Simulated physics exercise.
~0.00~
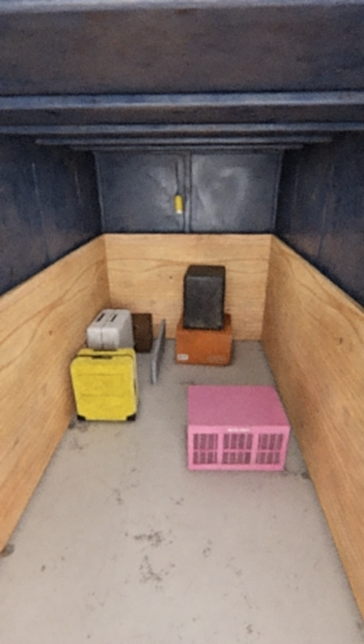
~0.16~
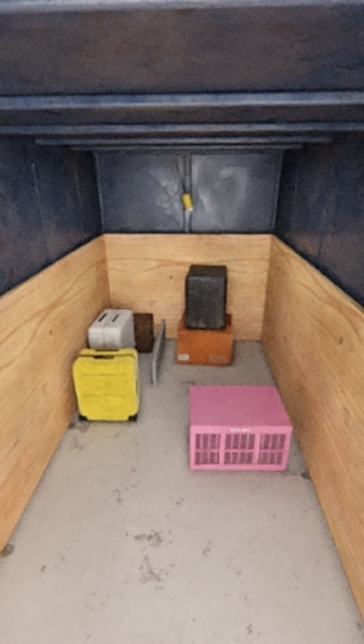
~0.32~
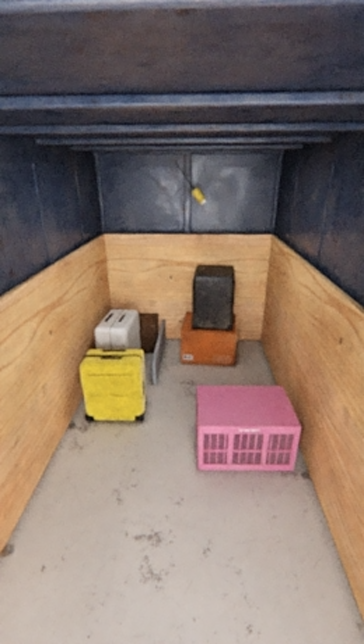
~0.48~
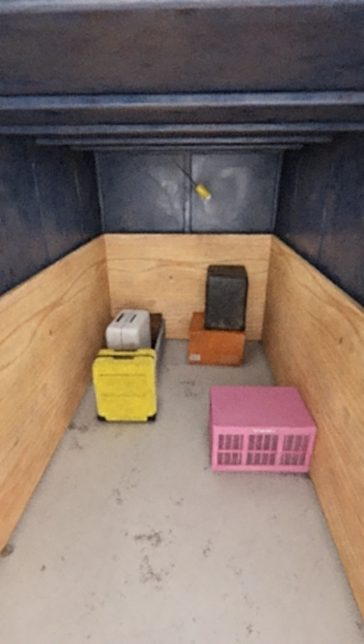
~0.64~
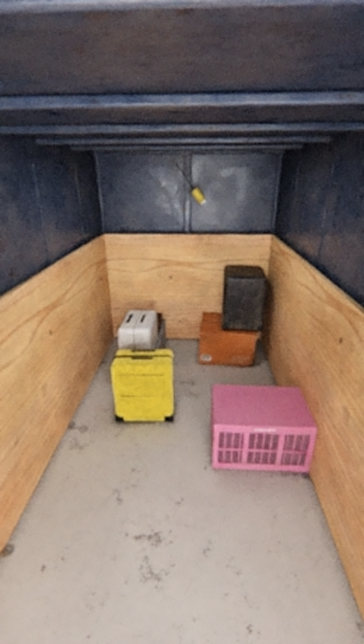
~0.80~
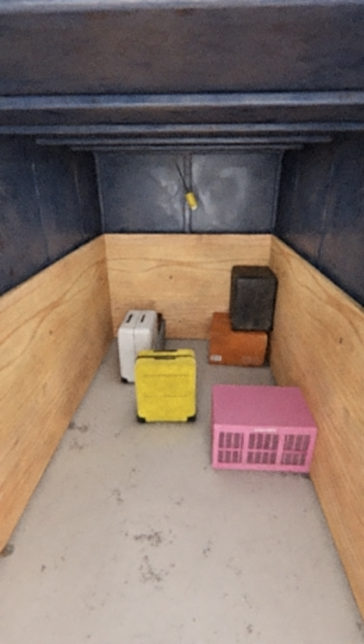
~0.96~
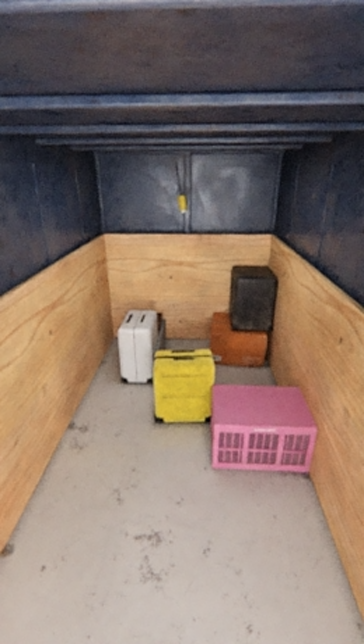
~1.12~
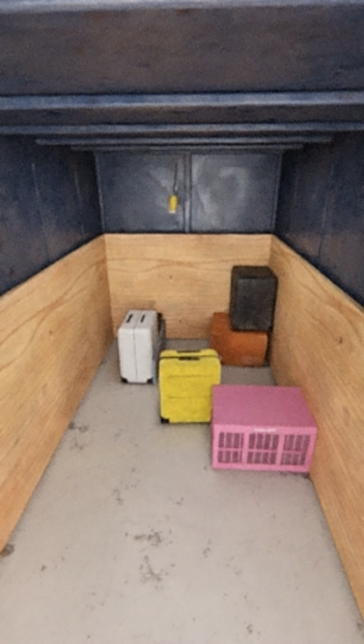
The clip opens on the wood-lined load bay of a van, where a yellow case and a white case stand at left near a dark brown box, with a pink chest at right and a black case on an orange box at the back. A small yellow lamp swings on its cord. Then the cases and the chest begin sliding right, the orange box following. The pink chest stops near the right wall, and the white case soon settles. The black case and orange box halt next, while the yellow case slides on, ending upright beside the chest.
